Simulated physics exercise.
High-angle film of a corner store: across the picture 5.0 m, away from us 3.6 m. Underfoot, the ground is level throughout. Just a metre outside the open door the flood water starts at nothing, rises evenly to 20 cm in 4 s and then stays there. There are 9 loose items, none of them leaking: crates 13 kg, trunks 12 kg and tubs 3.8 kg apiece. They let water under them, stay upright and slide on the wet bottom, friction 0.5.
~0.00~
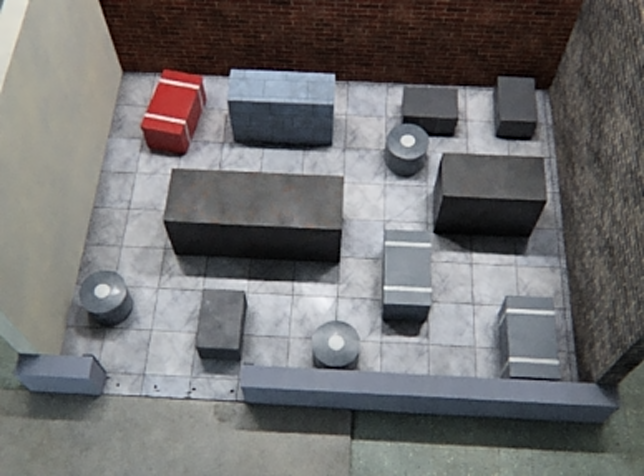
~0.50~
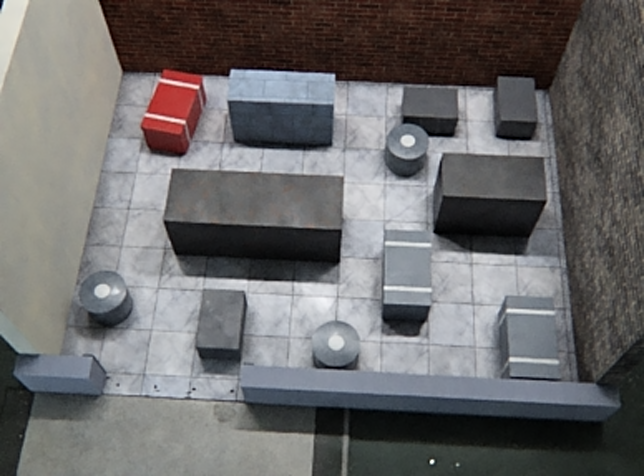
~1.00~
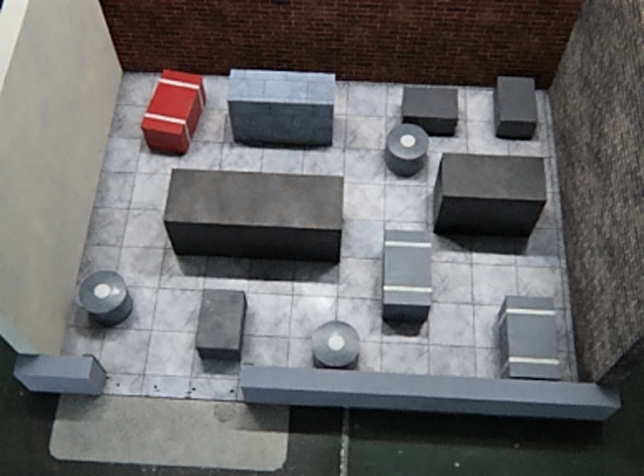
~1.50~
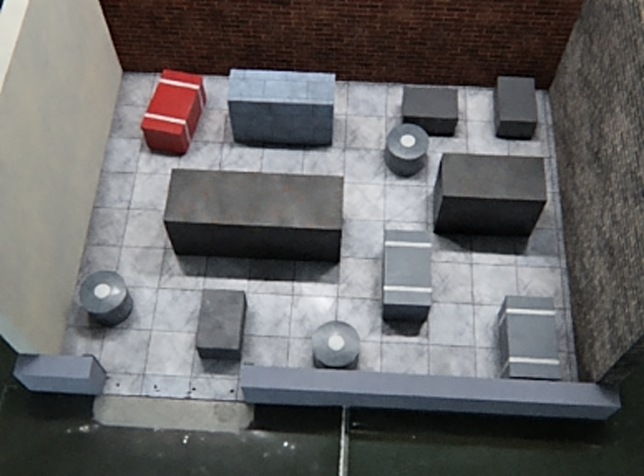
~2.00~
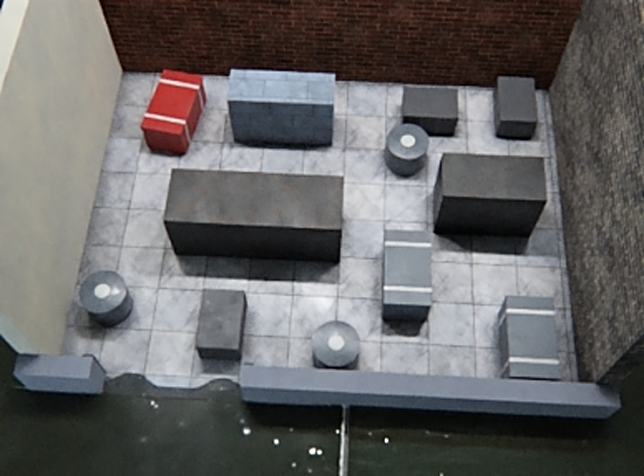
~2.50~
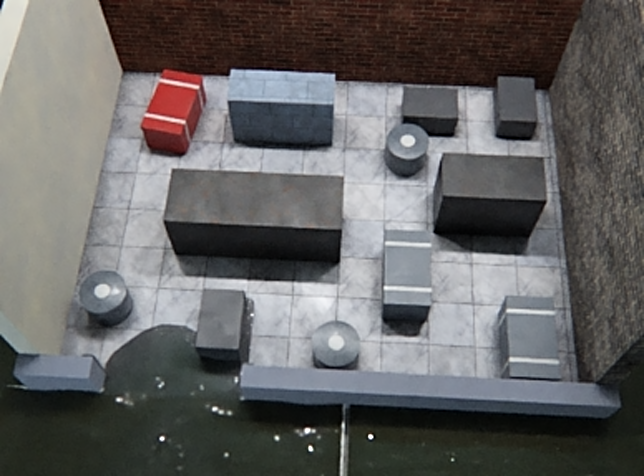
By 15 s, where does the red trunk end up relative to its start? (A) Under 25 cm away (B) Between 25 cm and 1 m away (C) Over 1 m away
Between 25 cm and 1 m away.
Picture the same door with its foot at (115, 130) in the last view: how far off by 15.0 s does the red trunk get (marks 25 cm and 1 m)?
In that case the red trunk travels far.
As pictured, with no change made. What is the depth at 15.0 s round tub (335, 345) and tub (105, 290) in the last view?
Depths: Near 11 cm, then near 12 cm.
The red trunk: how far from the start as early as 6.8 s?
Close to 50 cm.
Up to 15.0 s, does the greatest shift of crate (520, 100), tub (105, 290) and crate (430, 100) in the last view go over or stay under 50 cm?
The first is bigger, the second bigger and the third bigger.
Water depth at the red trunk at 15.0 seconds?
13 cm, roughly.
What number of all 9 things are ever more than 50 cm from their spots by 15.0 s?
7 in all.
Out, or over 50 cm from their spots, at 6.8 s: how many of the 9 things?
Tally at that time: 4.
After 3.5 s the red trunk is near (172, 101), 0.0 m from its start, aground; 0 afloat.
After 6.8 s the red trunk is near (211, 83), 0.5 m from its start, afloat; 3 afloat.
After 11.0 s the red trunk is near (213, 80), 0.5 m from its start, afloat; 9 afloat.
After 15.0 s the red trunk is near (212, 79), 0.5 m from its start, afloat; 9 afloat.
